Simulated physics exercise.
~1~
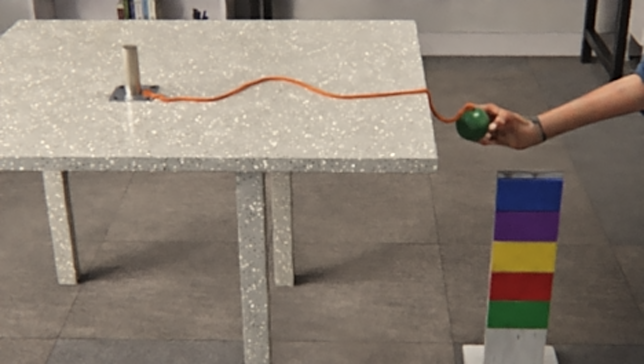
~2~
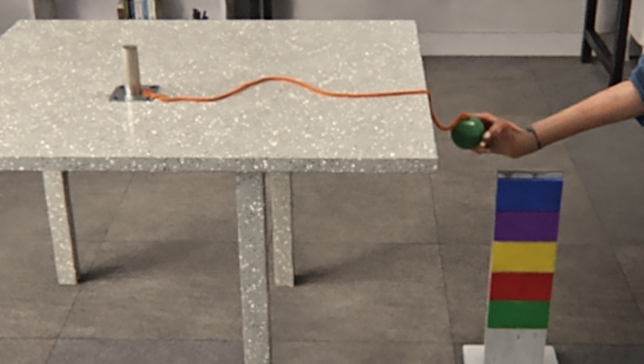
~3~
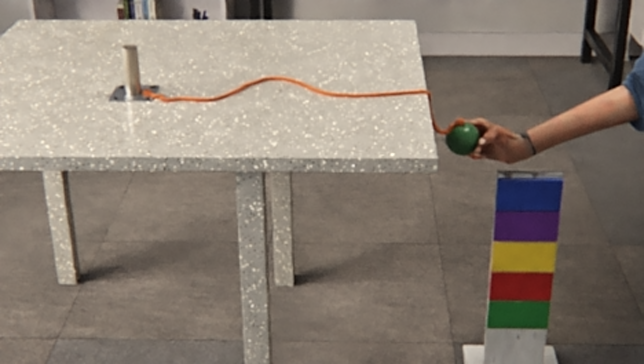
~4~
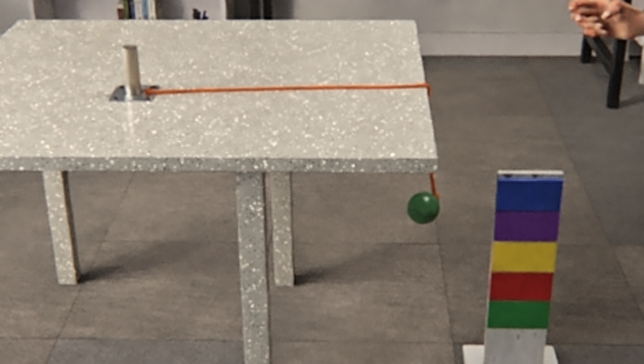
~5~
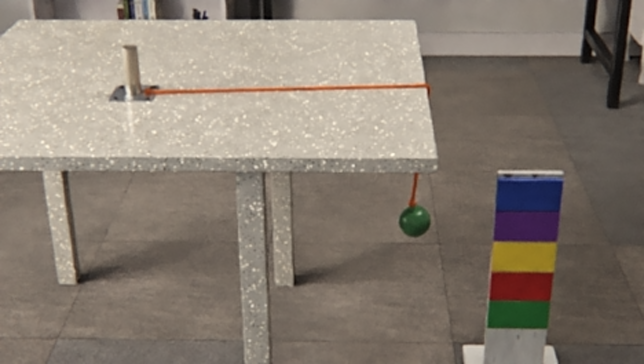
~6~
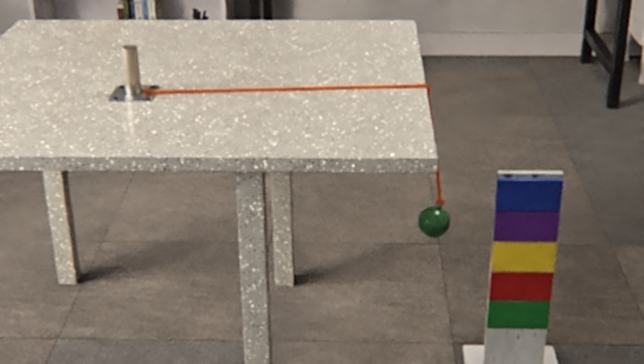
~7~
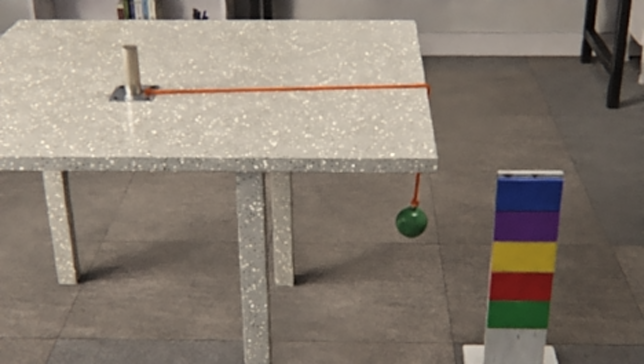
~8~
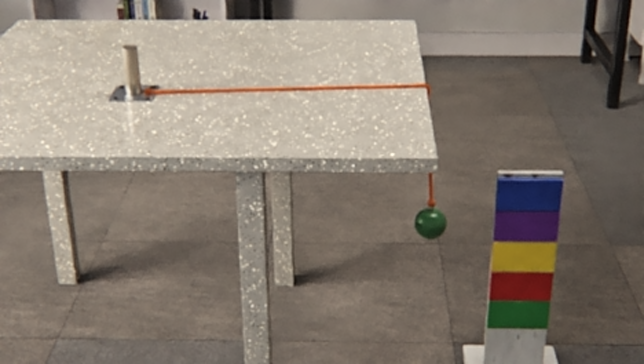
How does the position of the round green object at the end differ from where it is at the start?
At the start it is held in the hand, beyond the right edge of the table and higher than the coloured board. By the end it has moved lower and to the left, hanging from the cord just below the table's edge, level with the purple band.
